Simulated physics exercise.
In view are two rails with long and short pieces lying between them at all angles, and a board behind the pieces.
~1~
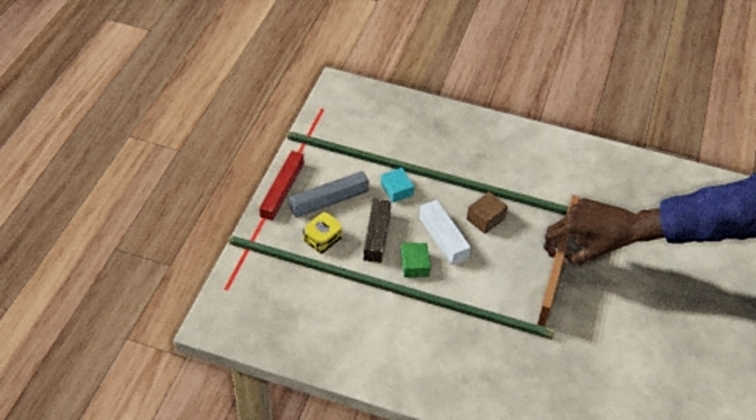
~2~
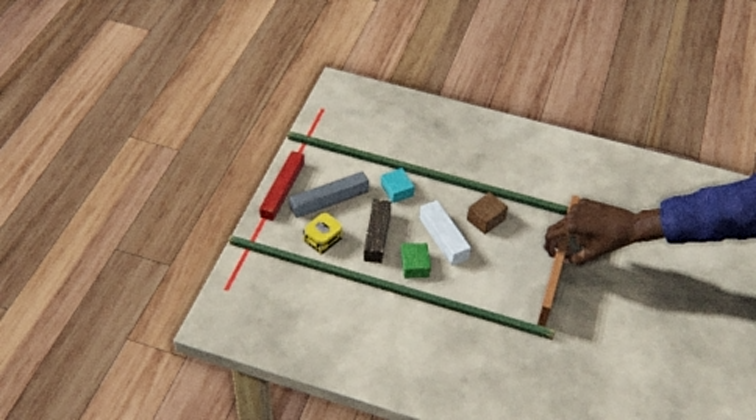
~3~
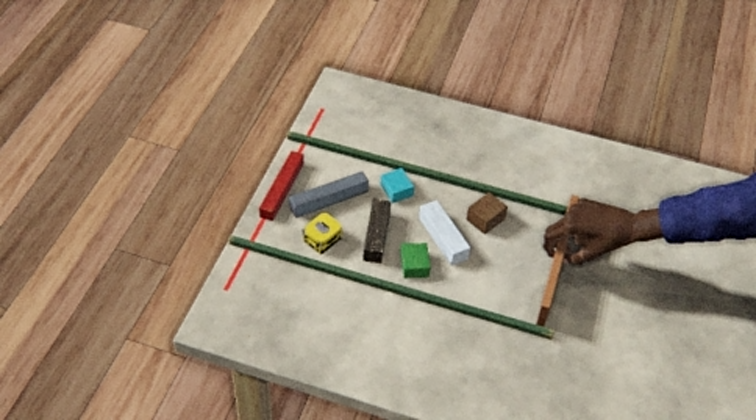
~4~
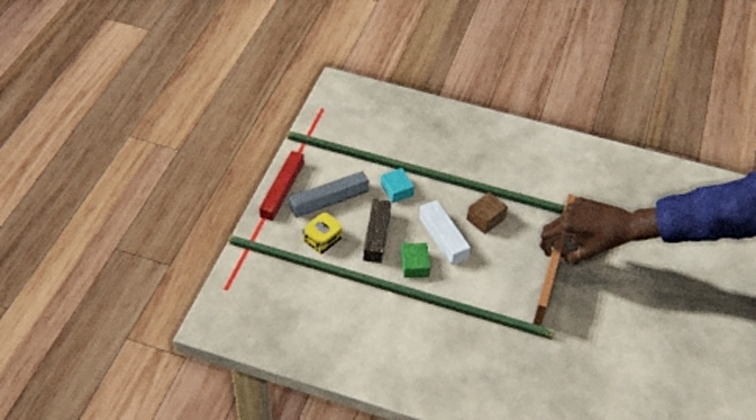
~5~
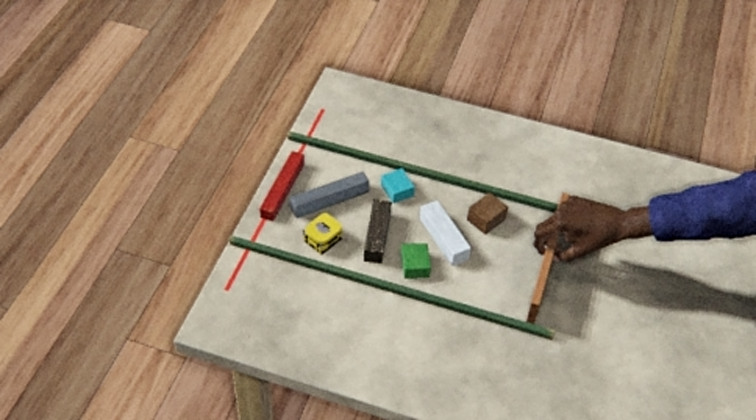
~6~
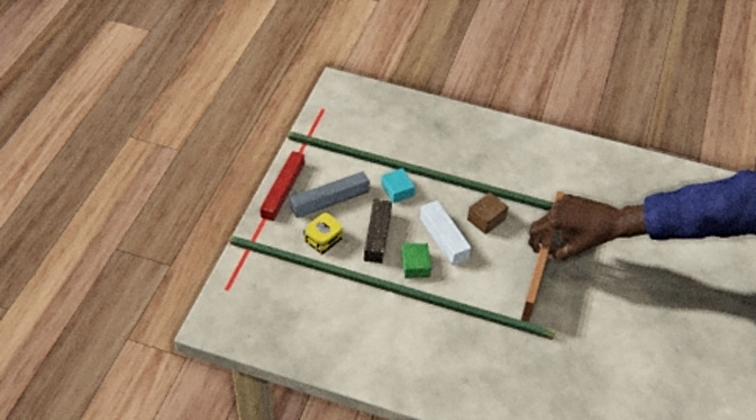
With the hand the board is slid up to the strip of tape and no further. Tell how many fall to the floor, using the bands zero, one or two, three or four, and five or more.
The board is going to sweep off at least five.
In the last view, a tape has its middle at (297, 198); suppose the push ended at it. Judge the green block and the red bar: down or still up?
Result - green block is still there, red bar is gone.
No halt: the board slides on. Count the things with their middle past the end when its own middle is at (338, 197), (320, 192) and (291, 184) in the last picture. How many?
Place by place: 0, 2 and 5.
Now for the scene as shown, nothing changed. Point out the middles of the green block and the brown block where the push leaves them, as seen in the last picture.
Final spots - green block (243, 224), brown block (280, 159).
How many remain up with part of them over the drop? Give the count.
The count is 2.
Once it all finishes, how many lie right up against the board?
That makes 2.
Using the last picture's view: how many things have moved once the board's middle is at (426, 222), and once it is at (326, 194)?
The count is 5 at the first point and 8 at the second.
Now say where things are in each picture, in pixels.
In the first frame, red bar (282, 185); grey stick (330, 194); yellow case (323, 234); board (559, 260); tape (278, 192).
In the second frame, grey stick (330, 194); turquoise block (397, 186).
In the third frame, yellow case (323, 234); white bar (444, 233).
In the fourth frame, red bar (282, 185); board (555, 259).
In the fifth frame, grey stick (330, 195); brown block (487, 213).
In the sixth frame, red bar (283, 185); grey stick (330, 194); yellow case (324, 234); board (543, 255); tape (279, 192).
Soon after, none off yet; red bar at rest near (283, 185); grey stick at rest near (330, 194); yellow case at rest near (324, 234).
Then, none off yet; red bar moving near (278, 184); grey stick moved a little near (297, 187); yellow case moved well along near (271, 226).
At rest, the number that fall off is five or more; fallen, white bar, black bar, turquoise block, yellow case, grey stick and red bar.
